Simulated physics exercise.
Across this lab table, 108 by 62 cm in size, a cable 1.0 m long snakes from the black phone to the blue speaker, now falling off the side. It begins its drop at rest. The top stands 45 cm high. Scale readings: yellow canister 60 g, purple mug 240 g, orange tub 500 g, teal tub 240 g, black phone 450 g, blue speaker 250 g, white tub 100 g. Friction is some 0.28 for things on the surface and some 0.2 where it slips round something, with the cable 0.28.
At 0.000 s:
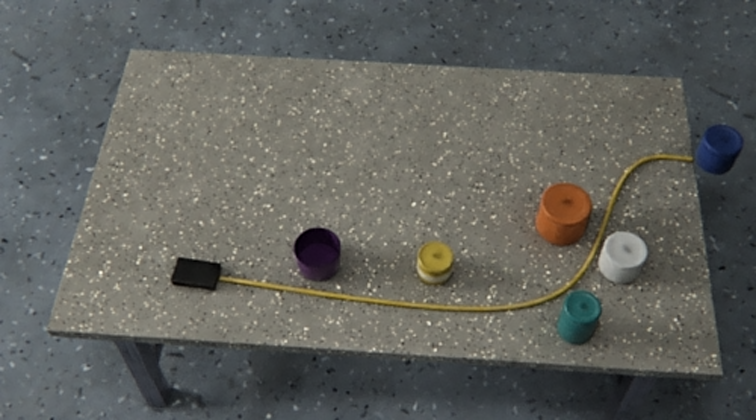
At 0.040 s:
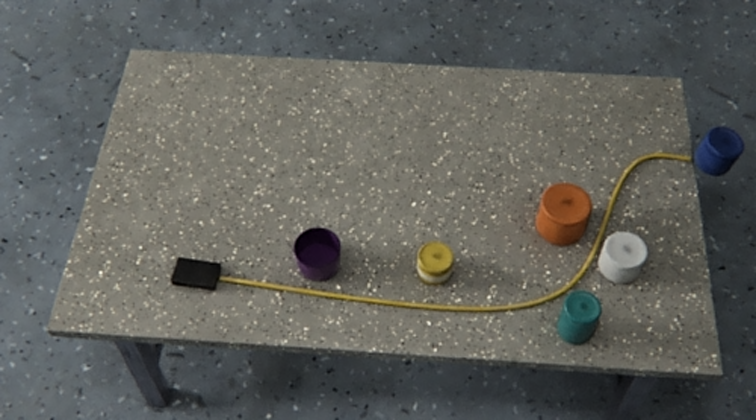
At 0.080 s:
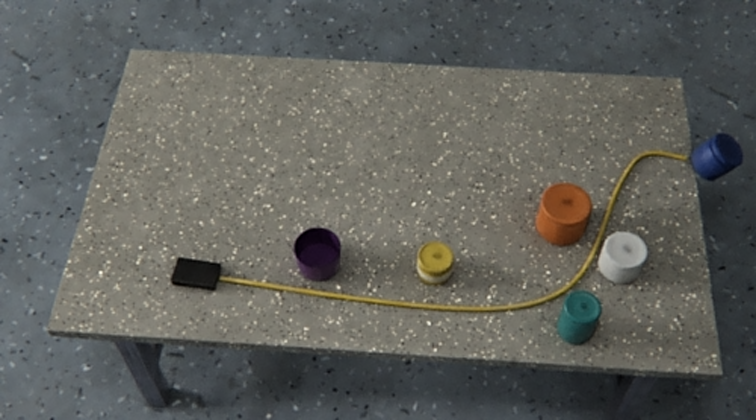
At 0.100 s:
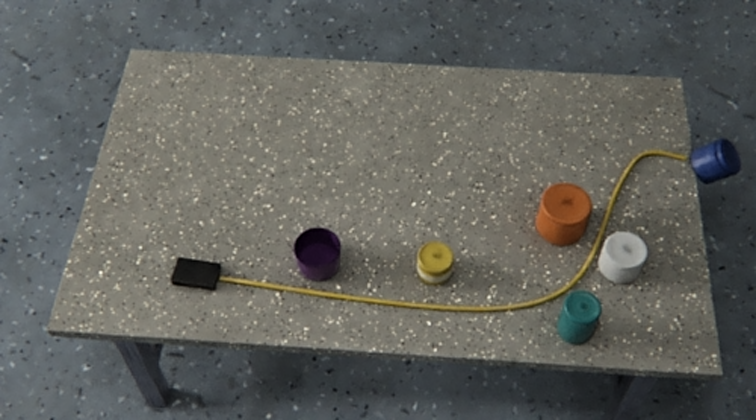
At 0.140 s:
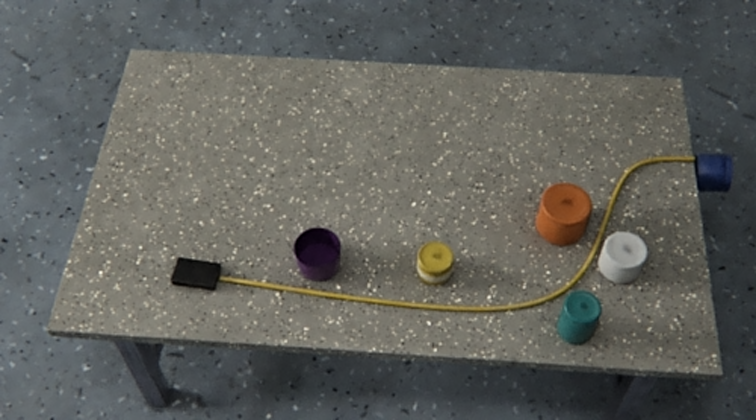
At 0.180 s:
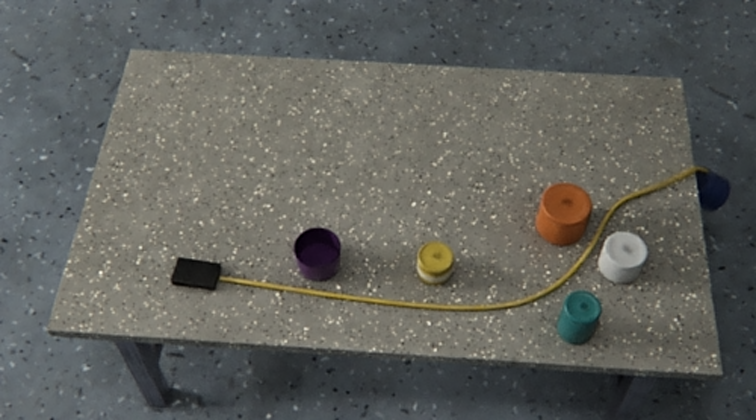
A dark blue cylinder on a yellow cable hangs at the right edge of a speckled grey-brown table, seen from above by a still camera against a dark flecked floor. The cable curves from a black rectangular device at left, below a purple mug and yellow canister, between orange, white and teal tubs. The cylinder tilts and sinks beside the edge, slowly then faster, drawing the cable's right-hand bend straighter while everything else stays put.
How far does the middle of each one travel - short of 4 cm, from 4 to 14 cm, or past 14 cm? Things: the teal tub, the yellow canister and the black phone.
Outcome: Most likely the teal tub ends up in the low range. Most likely the yellow canister ends up in the high range. Most likely the black phone ends up in the high range.
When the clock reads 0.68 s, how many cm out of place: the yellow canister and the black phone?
I'd say the yellow canister is some 25 cm out, the black phone some 15 cm.
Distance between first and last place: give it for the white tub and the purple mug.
White tub 4 cm, purple mug 2 cm.
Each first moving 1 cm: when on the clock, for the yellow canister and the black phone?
Times: Yellow canister = 0.26 s, black phone = 0.28 s.
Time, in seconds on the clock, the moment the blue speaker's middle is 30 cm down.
Roughly 0.60 s.
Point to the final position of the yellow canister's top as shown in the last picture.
End position in the last picture: Approx. (408, 145).
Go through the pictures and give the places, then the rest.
In the first frame, shows, teal tub (583, 306); yellow canister (436, 256); black phone (195, 271); cable runs through (641, 162) (518, 306) (401, 304) (286, 288).
In the second frame, shows, blue speaker (724, 141); cable runs through (639, 161) (518, 306) (286, 288).
In the third frame, shows, blue speaker (717, 157); cable runs through (637, 159) (518, 306) (286, 288).
In the fourth frame, shows, blue speaker (716, 162); cable runs through (636, 159) (518, 306) (286, 288).
In the fifth frame, shows, blue speaker (712, 173); cable runs through (642, 163) (518, 306) (286, 288).
In the sixth frame, shows, teal tub (583, 306); yellow canister (436, 256); black phone (195, 271); cable runs through (674, 180) (518, 303) (401, 304) (286, 288).
At 0.4 s, the cable's tail end at (258, 278); yellow canister 17 cm off its start, black phone 6 cm off its start, blue speaker over the edge.
At 0.7 s, the cable's tail end at (301, 282); yellow canister 23 cm off its start, black phone 14 cm off its start, blue speaker over the edge.
At 0.9 s, the cable's tail end at (320, 281); yellow canister 23 cm off its start at (409, 145), black phone 17 cm off its start at (295, 279), blue speaker over the edge.
At 1.2 s, the cable's tail end at (323, 281); yellow canister 23 cm off its start, black phone 17 cm off its start, blue speaker over the edge.
At 2.4 s, the cable's tail end at (323, 281); yellow canister 23 cm off its start at (408, 145), black phone 17 cm off its start at (298, 279), teal tub 0 cm off its start at (583, 306), blue speaker over the edge.
